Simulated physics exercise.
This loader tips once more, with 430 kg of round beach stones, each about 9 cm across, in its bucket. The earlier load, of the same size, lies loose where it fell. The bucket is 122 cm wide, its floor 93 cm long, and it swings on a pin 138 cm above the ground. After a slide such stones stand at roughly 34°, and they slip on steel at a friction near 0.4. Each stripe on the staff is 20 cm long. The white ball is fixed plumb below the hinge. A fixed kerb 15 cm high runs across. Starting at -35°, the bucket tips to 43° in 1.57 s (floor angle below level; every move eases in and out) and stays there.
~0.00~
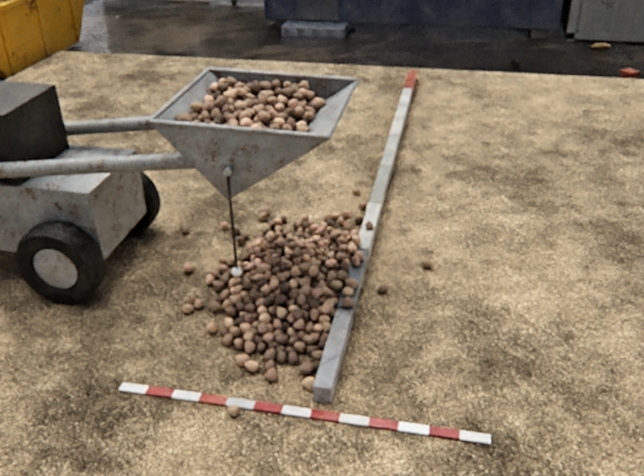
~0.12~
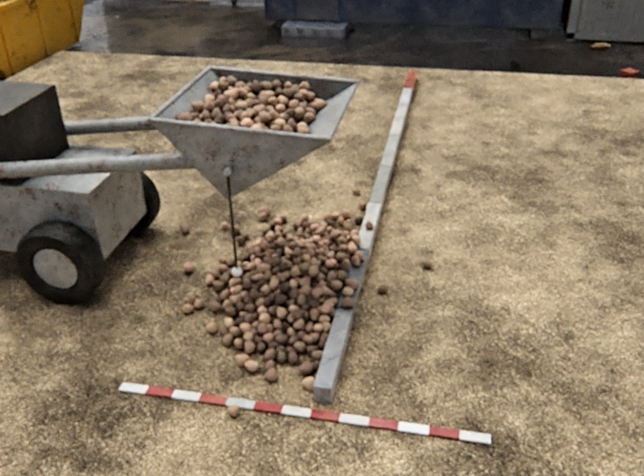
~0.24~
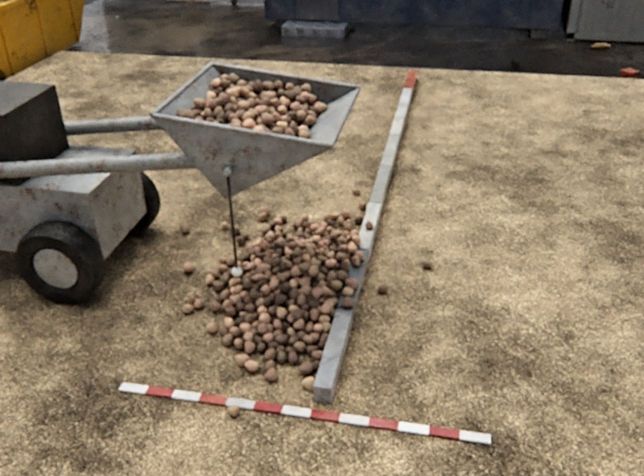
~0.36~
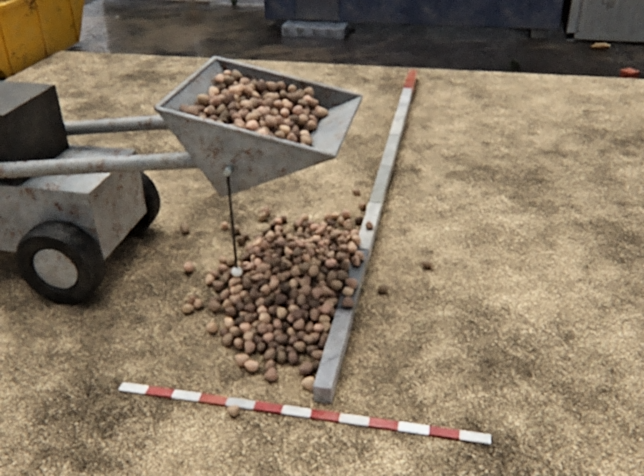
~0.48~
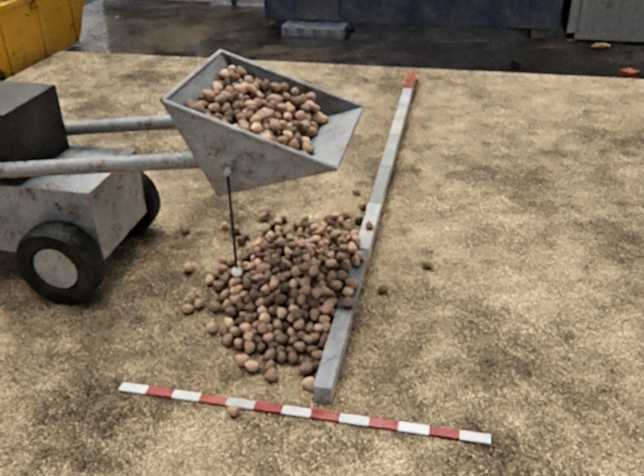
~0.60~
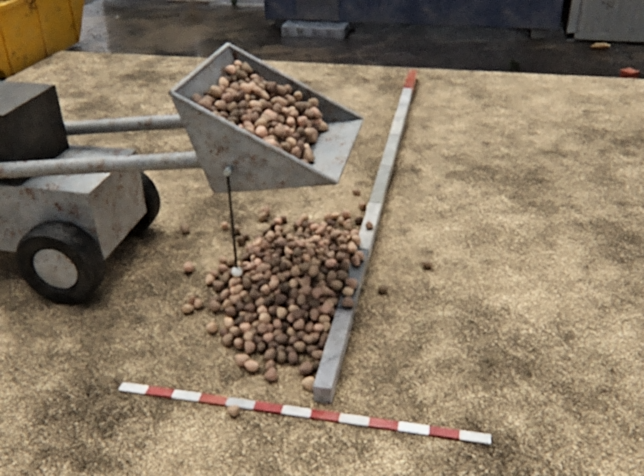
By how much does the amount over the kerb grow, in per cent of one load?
Close to 77 parts in a hundred.
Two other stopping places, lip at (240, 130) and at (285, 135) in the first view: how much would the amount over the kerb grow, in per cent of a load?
First some 5, then 35 per cent.
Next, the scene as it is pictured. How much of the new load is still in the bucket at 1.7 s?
Roughly 20 per cent is still inside.
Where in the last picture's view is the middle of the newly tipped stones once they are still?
Their middle is at about (399, 291).
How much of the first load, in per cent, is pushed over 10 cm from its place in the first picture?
About 0 per cent.
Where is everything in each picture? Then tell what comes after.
The first frame shows lip at (330, 137), floor tilted -35°, highest stones at (253, 93). The earlier load is highest near (305, 261), 22 cm above ground level, 99 % on this side of the kerb.
The second frame shows lip at (331, 140), floor tilted -34°, highest stones at (247, 91); the stones move at 0.1 m/s on average.
The third frame shows lip at (333, 146), floor tilted -30°, highest stones at (238, 87); the stones move at 0.1 m/s on average.
The fourth frame shows lip at (336, 156), floor tilted -25°, highest stones at (232, 84); the stones move at 0.2 m/s on average.
The fifth frame shows lip at (337, 169), floor tilted -18°, highest stones at (231, 78); the stones move at 0.3 m/s on average.
In the sixth frame, the bucket is at -9°, its lip at (337, 183); the top of the load is at (233, 76); the stones move at 0.3 m/s on average.
After 1.2 s the floor is at 31°; in per cent of one load, 94 in the bucket, 105 on this side of the kerb; the foremost stones are at (368, 270).
After 1.7 s the floor is at 43°; in per cent of one load, 22 in the bucket, 143 on this side of the kerb, 35 over the kerb; the foremost stones are at (428, 307).
After 2.0 s the floor is at 43°; in per cent of one load, 0 in the bucket, 132 on this side of the kerb, 67 over the kerb; the foremost stones are at (505, 323).
After 4.8 s the floor is at 43°; in per cent of one load, 0 in the bucket, 123 on this side of the kerb, 77 over the kerb; the foremost stones are at (599, 336). Net gain over the kerb, 77.
